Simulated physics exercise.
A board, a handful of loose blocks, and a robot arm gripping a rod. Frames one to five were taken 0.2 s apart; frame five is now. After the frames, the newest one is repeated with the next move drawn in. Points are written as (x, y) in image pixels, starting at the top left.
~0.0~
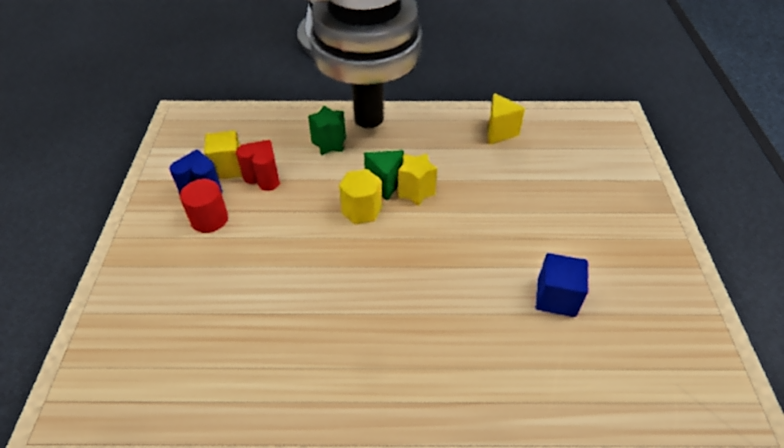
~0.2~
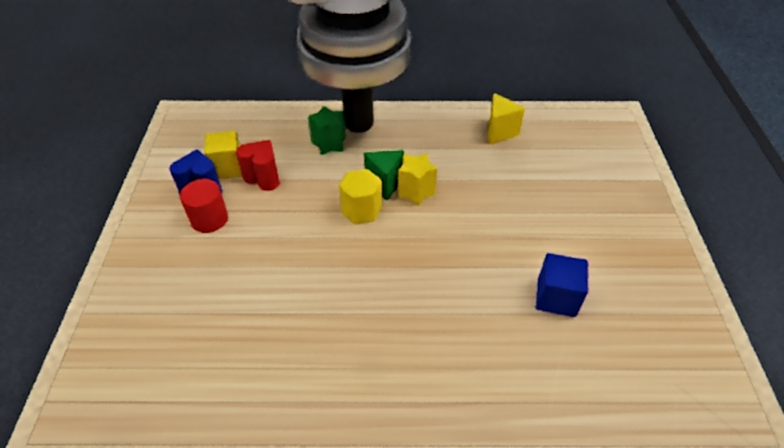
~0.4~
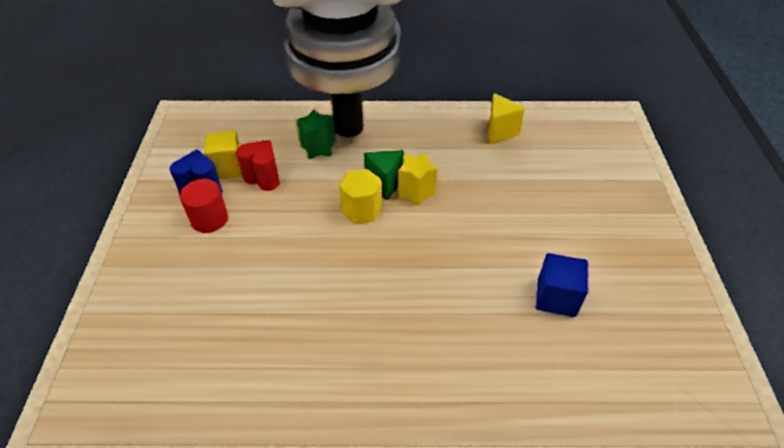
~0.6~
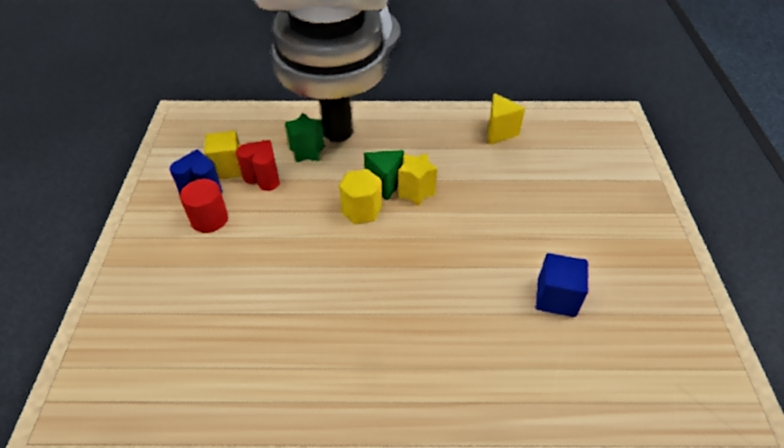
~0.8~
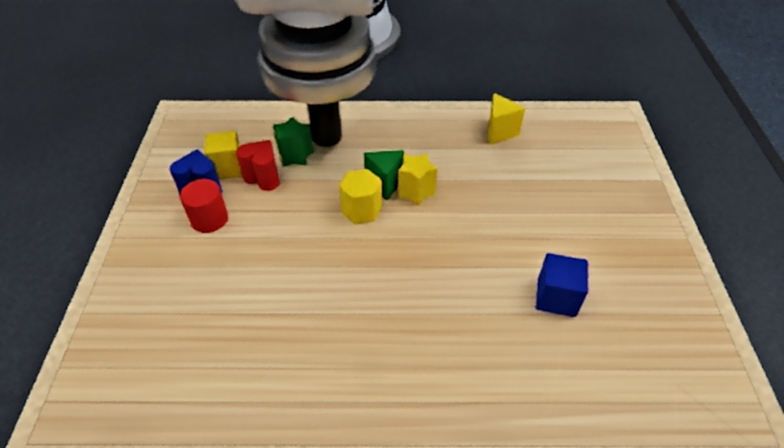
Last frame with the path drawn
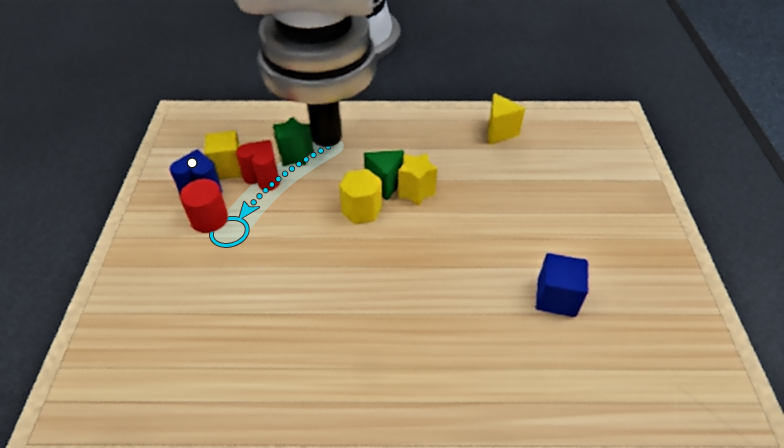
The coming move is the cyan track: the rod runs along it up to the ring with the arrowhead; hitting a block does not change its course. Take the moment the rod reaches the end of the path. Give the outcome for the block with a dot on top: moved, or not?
My prediction: It moves.
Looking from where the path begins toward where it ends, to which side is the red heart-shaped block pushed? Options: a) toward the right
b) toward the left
My answer is option a.
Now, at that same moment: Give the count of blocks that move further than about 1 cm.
At least three of them.
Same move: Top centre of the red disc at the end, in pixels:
It is at (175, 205).
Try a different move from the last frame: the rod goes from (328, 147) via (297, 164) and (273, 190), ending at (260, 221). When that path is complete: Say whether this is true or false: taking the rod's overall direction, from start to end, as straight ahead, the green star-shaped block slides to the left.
This is false.
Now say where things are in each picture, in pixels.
The first frame shows tip of the rod at (369, 120), middles of tops, blue heart-shaped block at (192, 163), red disc at (199, 192), red heart-shaped block at (257, 151), green star-shaped block at (327, 116).
The second frame shows rod at (359, 124), nothing pushed.
The third frame shows rod at (349, 129), green star-shaped block at (315, 120).
The fourth frame shows rod at (338, 133), green star-shaped block at (303, 124).
The fifth frame shows rod at (327, 138), blue heart-shaped block at (192, 163), red disc at (199, 192), red heart-shaped block at (257, 151), green star-shaped block at (291, 128).
The line goes from (328, 147) over (275, 182) to (229, 232); the dot is on the blue heart-shaped block.
What follows on the original path. One third of the way, rod at (290, 160); red heart-shaped block at (240, 159), turned 50° anticlockwise; green star-shaped block at (258, 136), turned 70° clockwise.
Two thirds of the way, rod at (256, 189); blue heart-shaped block at (177, 162); red disc at (196, 194); red heart-shaped block at (216, 172); green star-shaped block at (252, 137), turned 100° clockwise.
At the end, rod at (227, 223); blue heart-shaped block at (175, 160); red disc at (176, 204); red heart-shaped block at (205, 179), turned 35° clockwise; green star-shaped block at (252, 137), turned 100° clockwise.
